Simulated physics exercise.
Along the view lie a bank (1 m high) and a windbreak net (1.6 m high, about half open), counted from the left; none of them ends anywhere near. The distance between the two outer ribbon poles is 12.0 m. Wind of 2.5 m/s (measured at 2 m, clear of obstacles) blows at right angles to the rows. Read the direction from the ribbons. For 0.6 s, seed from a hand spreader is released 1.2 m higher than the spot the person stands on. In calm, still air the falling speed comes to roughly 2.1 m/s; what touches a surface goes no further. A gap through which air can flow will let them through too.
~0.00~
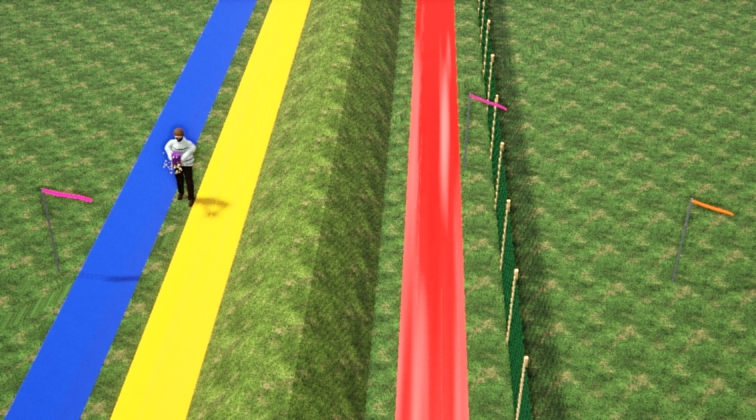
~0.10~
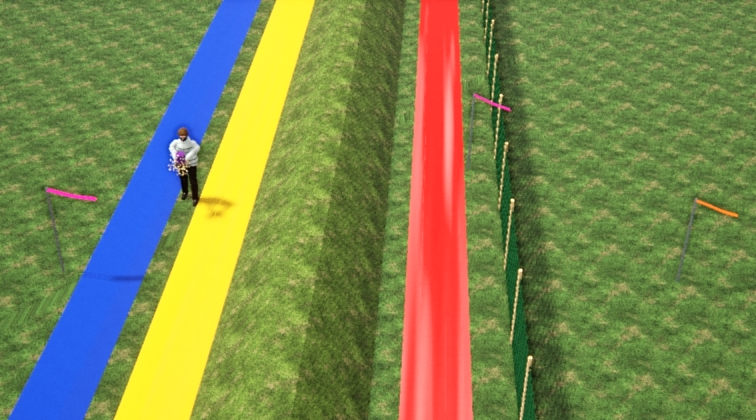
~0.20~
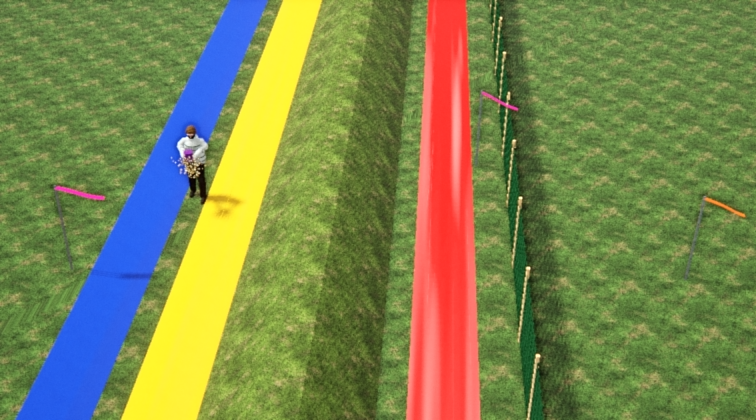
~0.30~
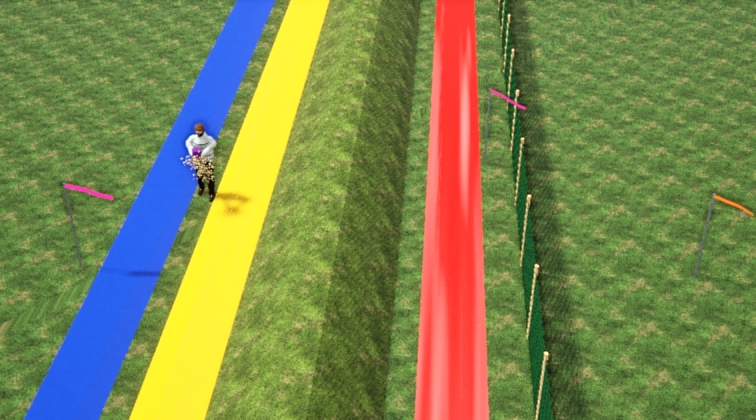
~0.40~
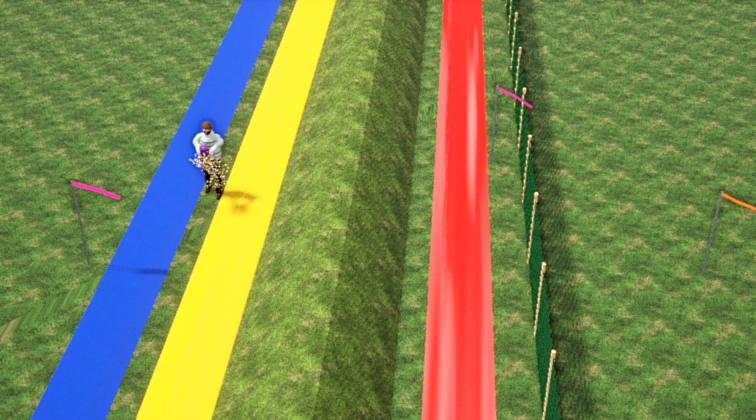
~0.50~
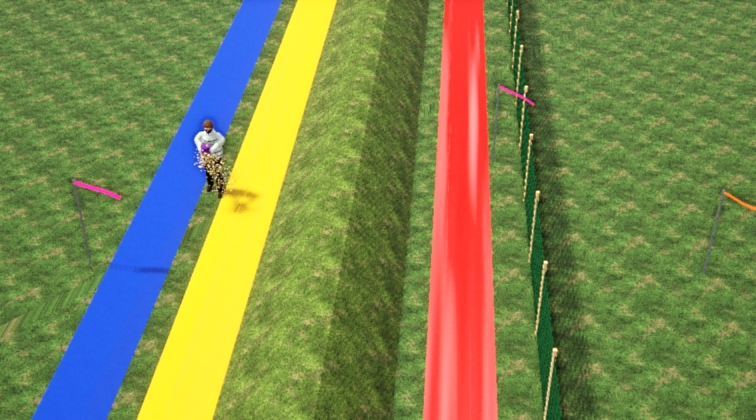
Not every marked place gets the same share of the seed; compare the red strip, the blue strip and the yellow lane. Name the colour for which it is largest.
I would say yellow.
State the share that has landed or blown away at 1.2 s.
Share: Some 70 percent.
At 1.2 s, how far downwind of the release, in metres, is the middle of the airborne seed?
Around 1.0 m.
After 1.2 s, 30 % is in the air or yet to come; 0 % lies on the red strip, 68 % on the yellow lane and 0 % on the blue strip; the middle of what still flies is 0.3 m above the low ground, near (248, 196).
After 2.0 s, 0 % is in the air or yet to come; 0 % lies on the red strip, 93 % on the yellow lane and 0 % on the blue strip.
After 3.5 s, 0 % is in the air or yet to come; 0 % lies on the red strip, 93 % on the yellow lane and 0 % on the blue strip.
After 8.0 s, 0 % is in the air or yet to come; 0 % lies on the red strip, 93 % on the yellow lane and 0 % on the blue strip.
After 45.0 s, 0 % is in the air or yet to come; 0 % lies on the red strip, 93 % on the yellow lane and 0 % on the blue strip.
